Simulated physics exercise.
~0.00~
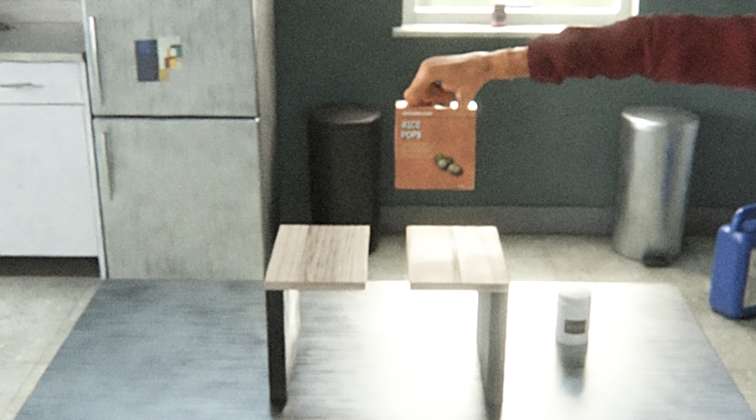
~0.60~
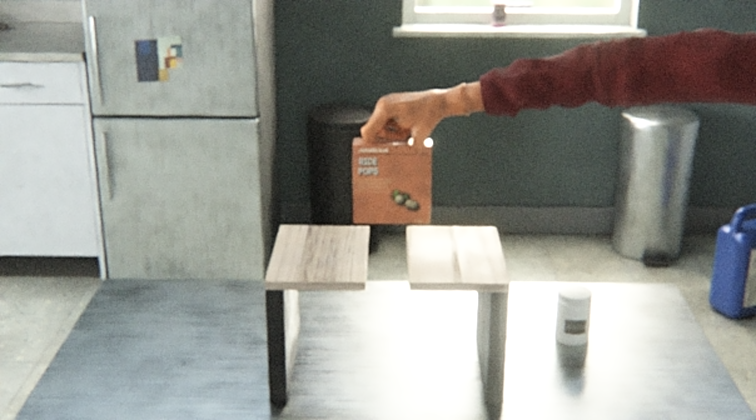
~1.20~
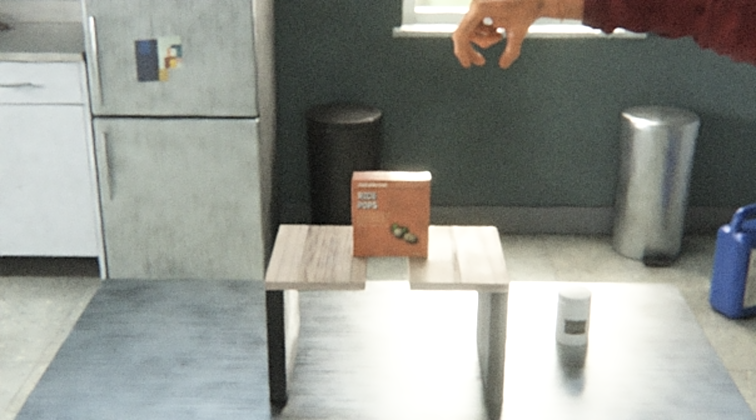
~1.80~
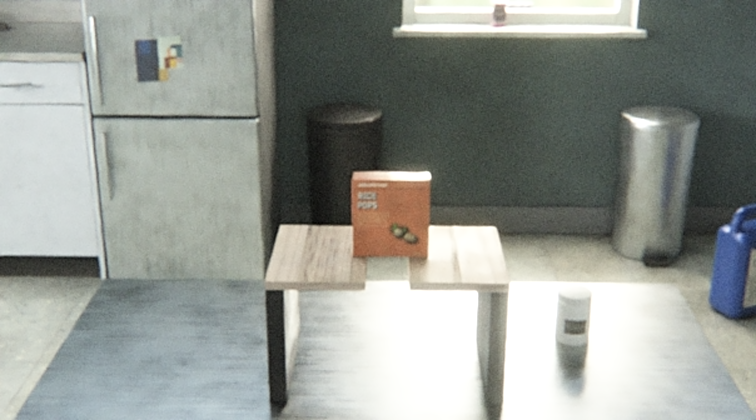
At first, a hand in a dark red sleeve holds an orange packet upright above two small wooden-topped supports set slightly apart on a table, with a white jar standing to the right. The hand carries the packet left and down until it hovers just over the gap between the supports. The packet is then lowered a little more and let go, and the hand draws back up to the right. Instead of dropping through, the packet stays upright, bridging the gap. The hand leaves, and the packet rests there while the jar remains in its place.
